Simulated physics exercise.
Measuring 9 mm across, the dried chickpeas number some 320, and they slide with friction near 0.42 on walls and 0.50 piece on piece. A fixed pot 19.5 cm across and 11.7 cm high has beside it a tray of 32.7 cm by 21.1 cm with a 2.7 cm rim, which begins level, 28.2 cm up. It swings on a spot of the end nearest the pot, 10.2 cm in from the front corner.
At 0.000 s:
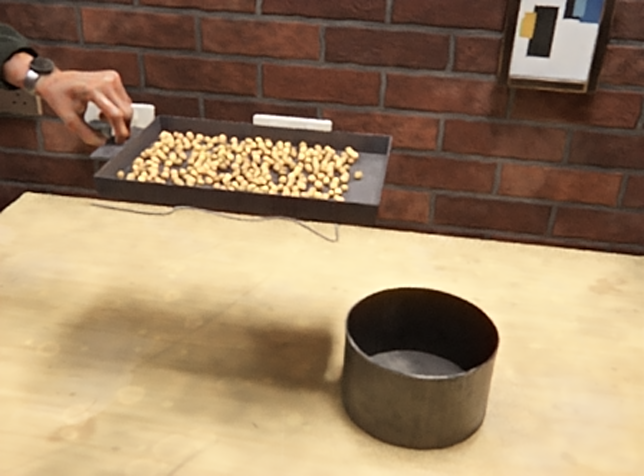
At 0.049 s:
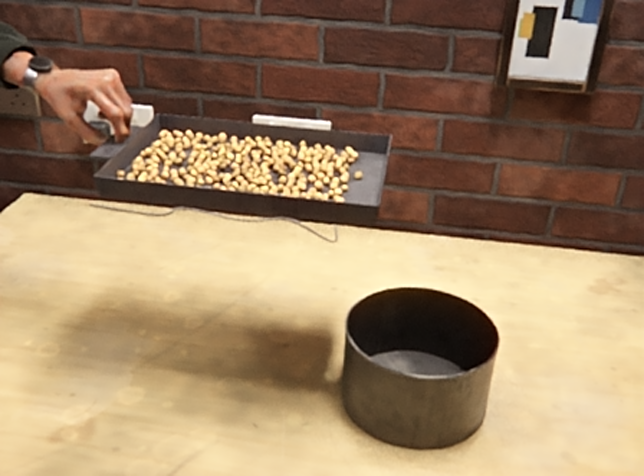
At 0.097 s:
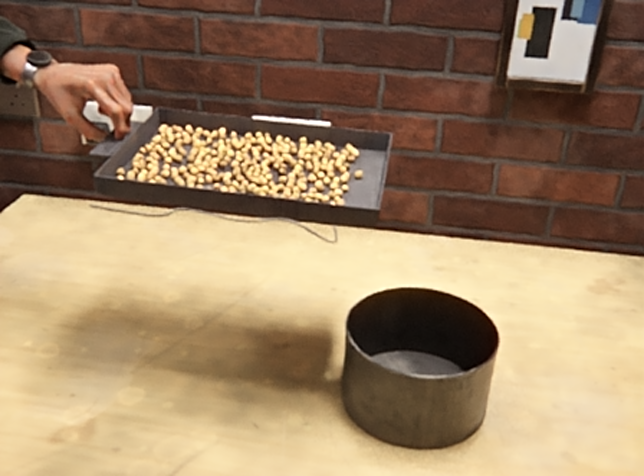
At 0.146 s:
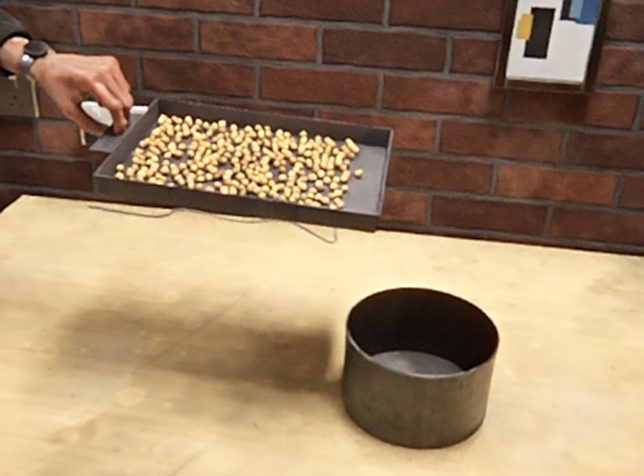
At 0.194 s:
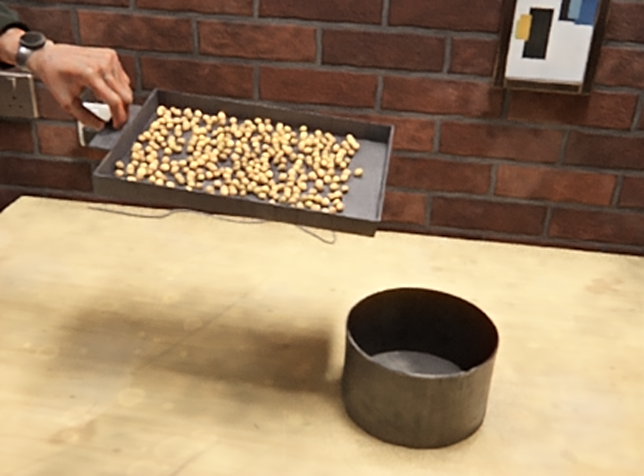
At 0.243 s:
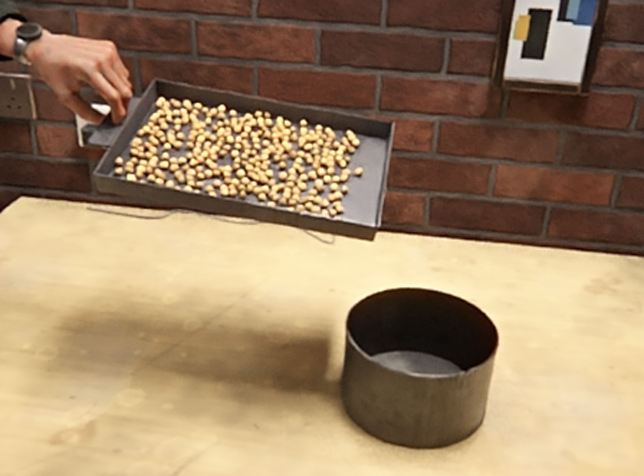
At first, a hand holds the left end of a dark, nearly level tray of dried chickpeas above a wooden table, with a round pot standing to the right. The hand then rises slightly, tilting the tray gently down toward its right front corner, while the chickpeas stay spread across it.
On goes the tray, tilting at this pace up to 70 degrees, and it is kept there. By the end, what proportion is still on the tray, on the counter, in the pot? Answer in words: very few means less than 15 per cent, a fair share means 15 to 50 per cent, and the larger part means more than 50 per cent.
Left on the tray: The larger part. Counter: Very few. Pot: Very few.
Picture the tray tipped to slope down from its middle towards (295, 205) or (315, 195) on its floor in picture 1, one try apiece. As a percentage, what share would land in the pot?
Around 10 % for the first direction, around 25 % for the second.
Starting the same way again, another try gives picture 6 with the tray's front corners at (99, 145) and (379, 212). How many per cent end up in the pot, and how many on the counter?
That works out as pot 5 and counter 0.
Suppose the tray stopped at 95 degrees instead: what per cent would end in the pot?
It would be near 20 per cent.
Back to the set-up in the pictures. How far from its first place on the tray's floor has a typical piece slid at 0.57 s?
Displacement on the tray: Roughly 7 cm.
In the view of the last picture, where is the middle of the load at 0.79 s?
My estimate is roughly (267, 200).
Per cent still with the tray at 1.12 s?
Close to 95 in a hundred parts of the load.
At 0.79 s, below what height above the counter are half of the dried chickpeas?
Roughly 28 centimetres.
Then, at 0.57 s, tilt 42 degrees; the tray holds 100 %, the pot 0 %.
After 0.79 s, tilt 60 degrees; the tray holds 100 %, the pot 0 %.
Then, at 1.12 s, tilt 70 degrees; the tray holds 95 %, the pot 0 %.
In the end, at 2.3 s, tray 95 %, counter 5 %, pot 0 %.
